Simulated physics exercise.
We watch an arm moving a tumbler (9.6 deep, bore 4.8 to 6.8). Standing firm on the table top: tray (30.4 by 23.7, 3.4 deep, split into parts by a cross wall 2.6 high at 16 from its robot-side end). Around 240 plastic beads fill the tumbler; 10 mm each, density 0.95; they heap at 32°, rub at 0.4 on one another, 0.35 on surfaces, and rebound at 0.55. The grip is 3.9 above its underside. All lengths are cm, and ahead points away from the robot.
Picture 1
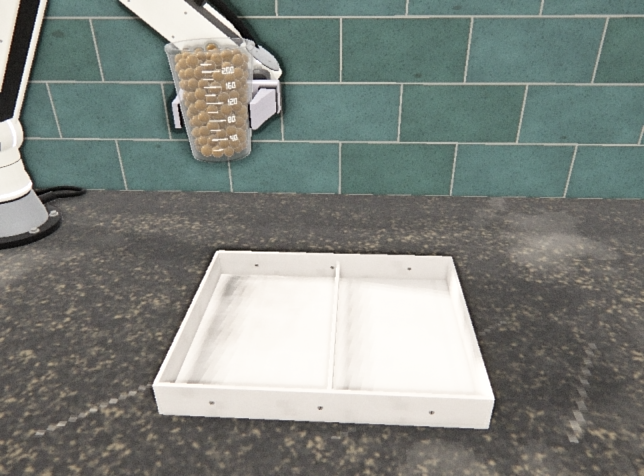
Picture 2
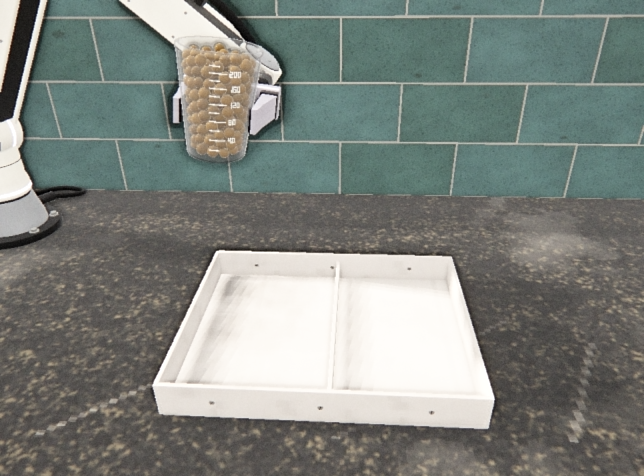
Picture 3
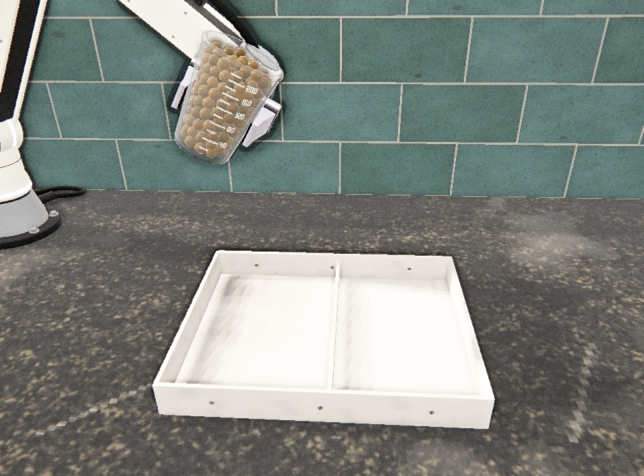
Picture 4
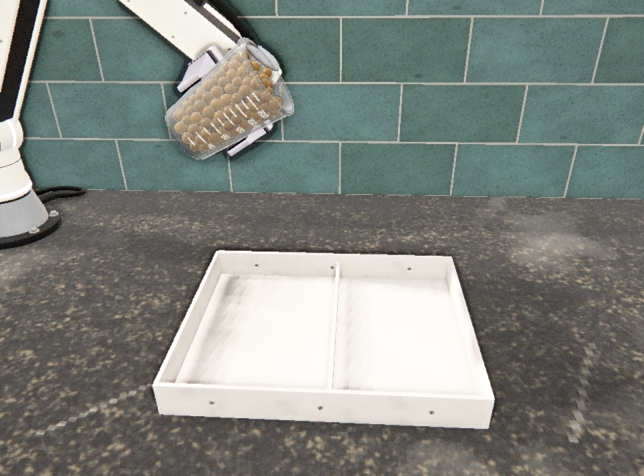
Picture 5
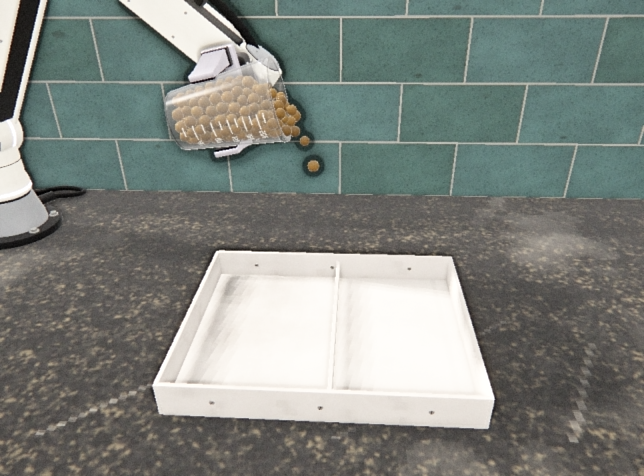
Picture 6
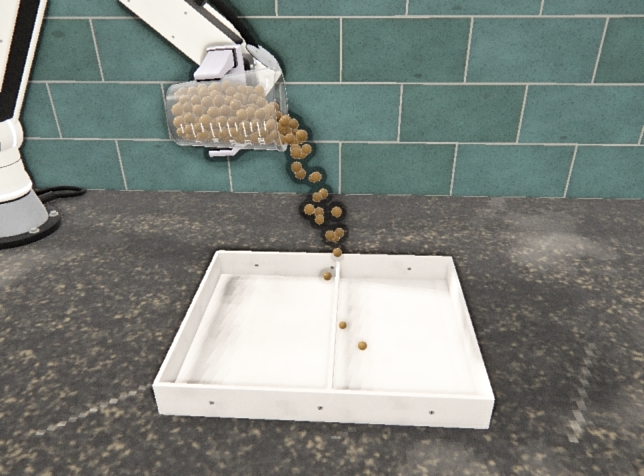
Clear tumbler of brown beads tilting rightward in a robot arm's grip, beads streaming down into a divided white tray.
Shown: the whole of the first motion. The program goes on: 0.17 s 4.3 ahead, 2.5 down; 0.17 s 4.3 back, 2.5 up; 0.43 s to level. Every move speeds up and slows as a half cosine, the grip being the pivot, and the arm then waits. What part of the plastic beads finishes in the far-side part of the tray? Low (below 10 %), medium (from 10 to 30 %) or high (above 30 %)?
In the far-side part of the tray the share is high, above 30 %.
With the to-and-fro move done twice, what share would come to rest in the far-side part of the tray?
Then about 55 per cent.
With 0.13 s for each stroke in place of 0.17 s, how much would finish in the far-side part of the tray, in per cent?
In that case some 55 per cent.
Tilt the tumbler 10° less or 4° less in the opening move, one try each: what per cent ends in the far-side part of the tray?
About 20 and 35 per cent.
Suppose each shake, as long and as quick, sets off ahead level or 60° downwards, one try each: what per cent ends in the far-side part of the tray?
Some 50 and 30 per cent.
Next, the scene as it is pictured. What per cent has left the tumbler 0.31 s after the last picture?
Some 45 per cent.
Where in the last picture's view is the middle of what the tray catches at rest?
Near (387, 333).
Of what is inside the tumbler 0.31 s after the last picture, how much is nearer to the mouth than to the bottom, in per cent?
Roughly 65 per cent.
Then, 0.31 s after the last picture, tilted 86° forward, highest piece 26 above the table; 128 in the tumbler, 29 in the far-side part, 10 in the robot-side part, 69 in flight or on a rim.
Then, 0.62 s after the last picture, tilted 24° forward, highest piece 30 above the table; 102 in the tumbler, 95 in the far-side part, 32 in the robot-side part, 3 on the table or floor, 4 in flight or on a rim.
Then, 0.97 s after the last picture, level, highest piece 29 above the table; 102 in the tumbler, 96 in the far-side part, 34 in the robot-side part, 4 on the table or floor.
Then, 2.02 s after the last picture, level, highest piece 29 above the table; 102 in the tumbler, 96 in the far-side part, 34 in the robot-side part, 4 on the table or floor.
Final count, 102 in the tumbler, 96 in the far-side part, 34 in the robot-side part, 4 on the table or floor. That is 41 % in the far-side part of the tray.
